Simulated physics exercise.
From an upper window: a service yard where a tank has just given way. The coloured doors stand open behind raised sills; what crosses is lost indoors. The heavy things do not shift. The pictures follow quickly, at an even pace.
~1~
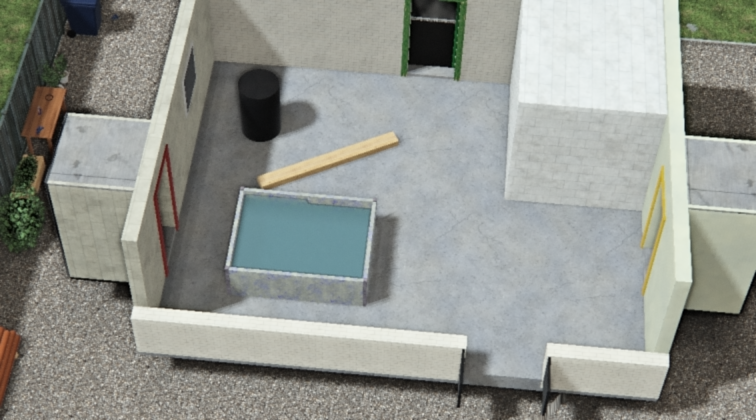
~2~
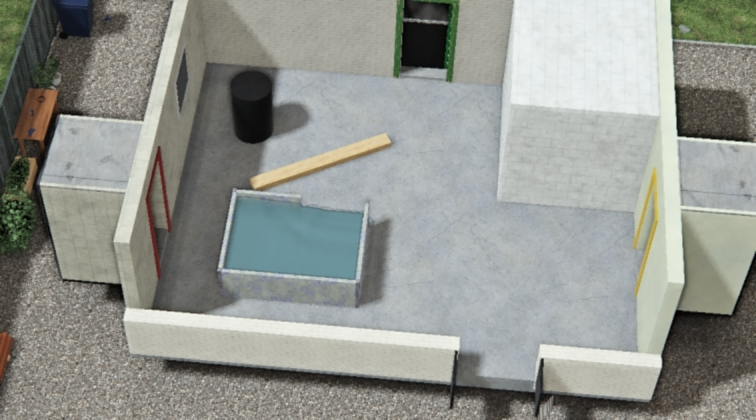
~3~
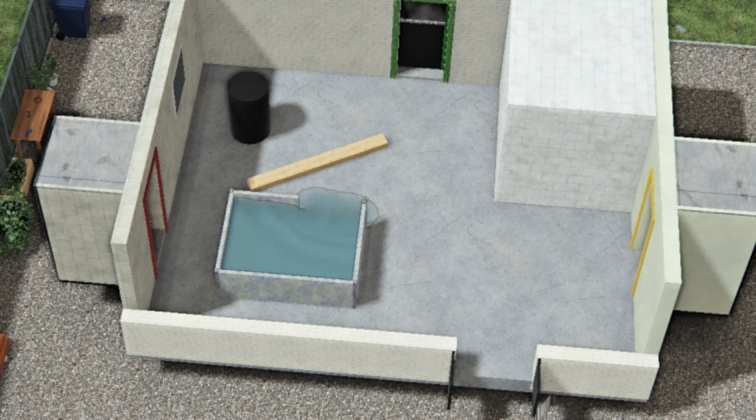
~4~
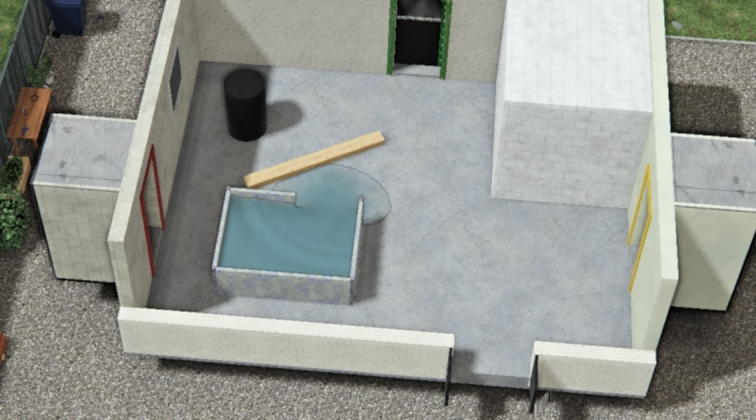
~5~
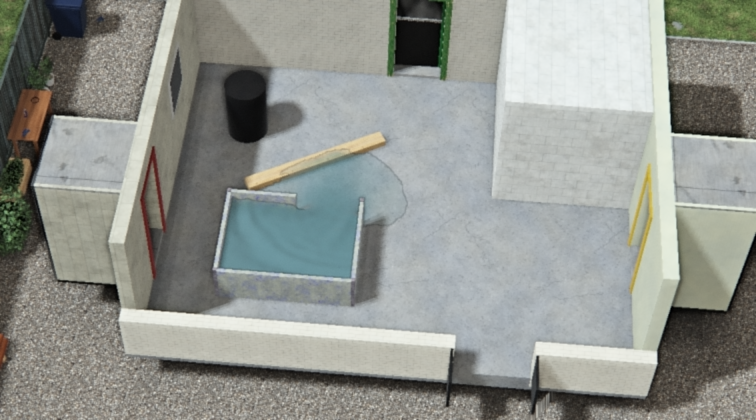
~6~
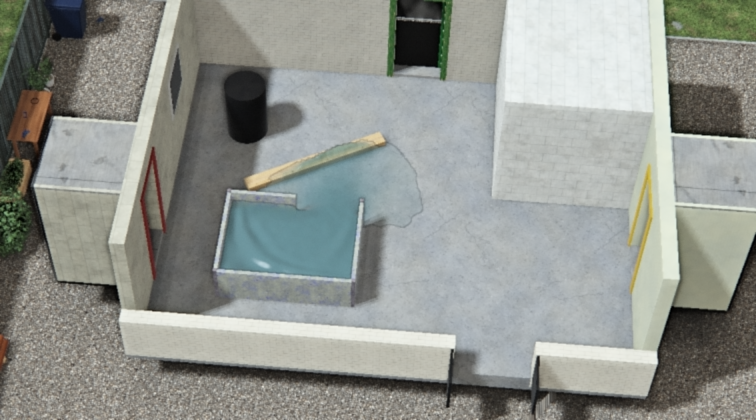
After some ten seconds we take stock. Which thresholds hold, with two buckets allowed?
The red door stays under that; the yellow door stays under that; the green door takes more than that.
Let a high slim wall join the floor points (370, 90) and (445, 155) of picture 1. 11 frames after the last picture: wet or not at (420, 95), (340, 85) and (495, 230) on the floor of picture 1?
In that order: Not flooded, under water, free of water.
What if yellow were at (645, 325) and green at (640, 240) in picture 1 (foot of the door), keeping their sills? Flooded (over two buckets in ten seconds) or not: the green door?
Green door is under.
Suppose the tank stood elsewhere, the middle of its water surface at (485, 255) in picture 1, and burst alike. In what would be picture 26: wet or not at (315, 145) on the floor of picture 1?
At that place: No water.
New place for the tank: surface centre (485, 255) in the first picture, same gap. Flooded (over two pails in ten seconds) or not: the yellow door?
Then: Yellow goes over.
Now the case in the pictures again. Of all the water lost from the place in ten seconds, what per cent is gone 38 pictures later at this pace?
Close to 65 %.
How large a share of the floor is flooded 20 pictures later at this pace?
Close to 45 %.
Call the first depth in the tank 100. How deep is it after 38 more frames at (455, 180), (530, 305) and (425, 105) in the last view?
In turn 14, 2 and 14 in a hundred.
A moment on, water covers 25 % of the floor; the red door not reached, the yellow door not reached, the green door not reached.
Next, water covers 40 % of the floor; the red door not reached, the yellow door not reached, the green door under two buckets in.
Then, water covers 45 % of the floor; the red door wet at the sill, nothing in, the yellow door not reached, the green door over two buckets in.
Later, water covers 65 % of the floor; the red door wet at the sill, nothing in, the yellow door not reached, the green door far over two buckets in.
In the end, water covers 85 % of the floor; the red door wet at the sill, nothing in, the yellow door not reached, the green door far over two buckets in.
